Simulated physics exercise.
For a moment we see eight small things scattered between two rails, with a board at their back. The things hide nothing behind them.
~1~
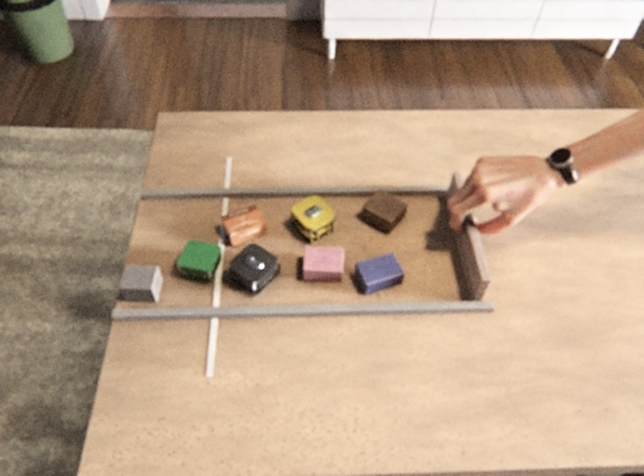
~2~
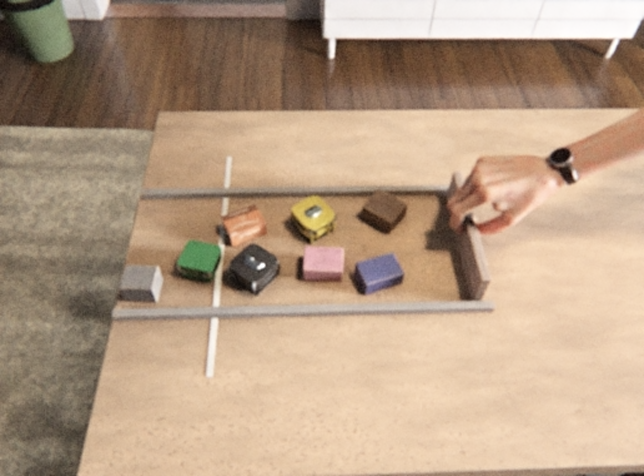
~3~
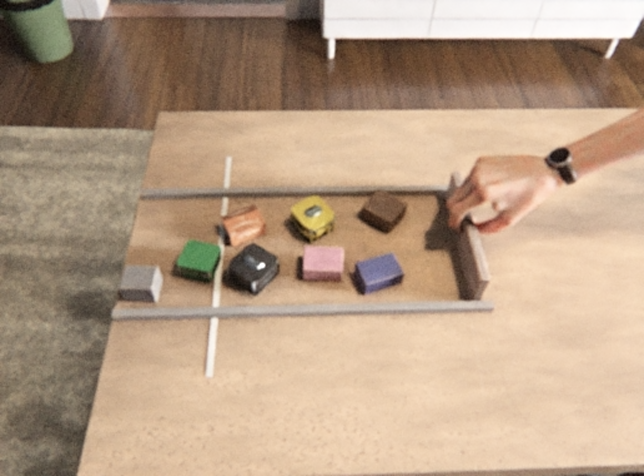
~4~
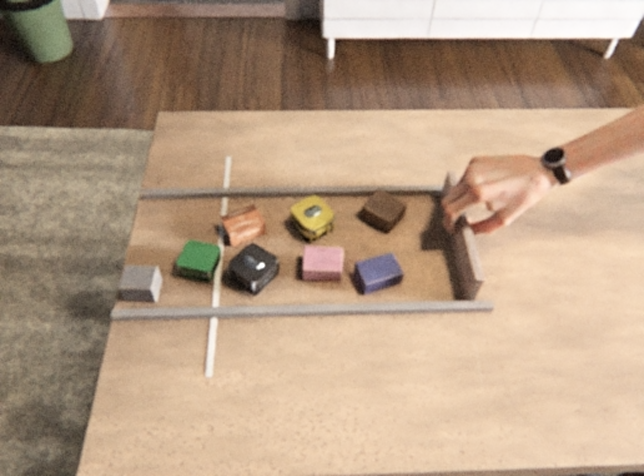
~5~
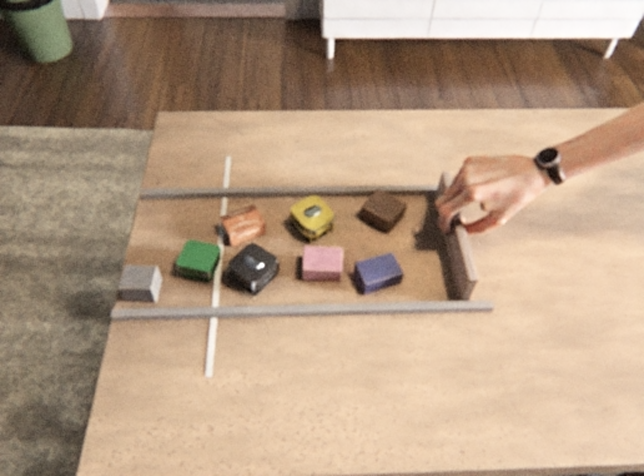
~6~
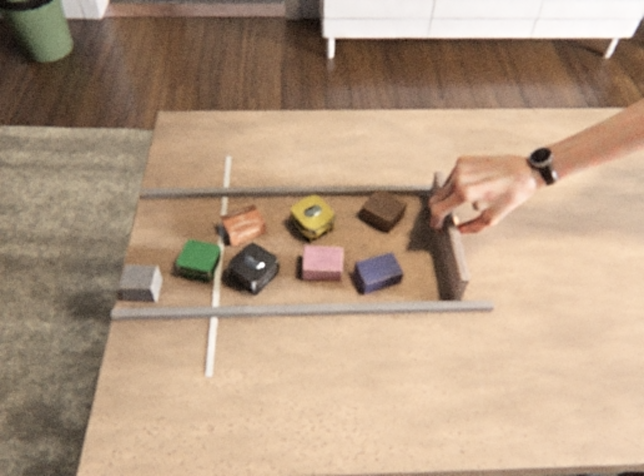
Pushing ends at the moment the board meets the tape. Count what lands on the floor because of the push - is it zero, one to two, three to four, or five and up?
I predict that one of them or two will leave the table.
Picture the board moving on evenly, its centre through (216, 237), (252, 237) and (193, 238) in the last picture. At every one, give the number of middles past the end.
By position: 3 / 1 / 3.
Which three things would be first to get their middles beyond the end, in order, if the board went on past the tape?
Going earliest first, it's the grey block, next the green case, and after that the black case.
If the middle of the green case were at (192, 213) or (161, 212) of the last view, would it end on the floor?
The green case stays put at the first spot and stays put at the second.
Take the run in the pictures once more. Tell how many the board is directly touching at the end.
2 in contact.
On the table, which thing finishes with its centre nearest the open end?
Answer: The black case.
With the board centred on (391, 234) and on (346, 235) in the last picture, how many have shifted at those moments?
I count 2 first and 5 after.
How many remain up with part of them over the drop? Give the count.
It would come to 1.
Early on, none off yet; grey block at rest near (141, 283); green case at rest near (200, 261); orange box at rest near (243, 225).
A while later, none off yet; grey block at rest near (141, 283); green case travelled about its own width near (178, 260); orange box travelled a little near (225, 227).
Further along, none off yet; grey block travelled about its own width near (110, 291); green case travelled well along near (131, 255); orange box travelled well along near (172, 223).
Finally, the number that fall off is one or two; lost, green case and grey block.
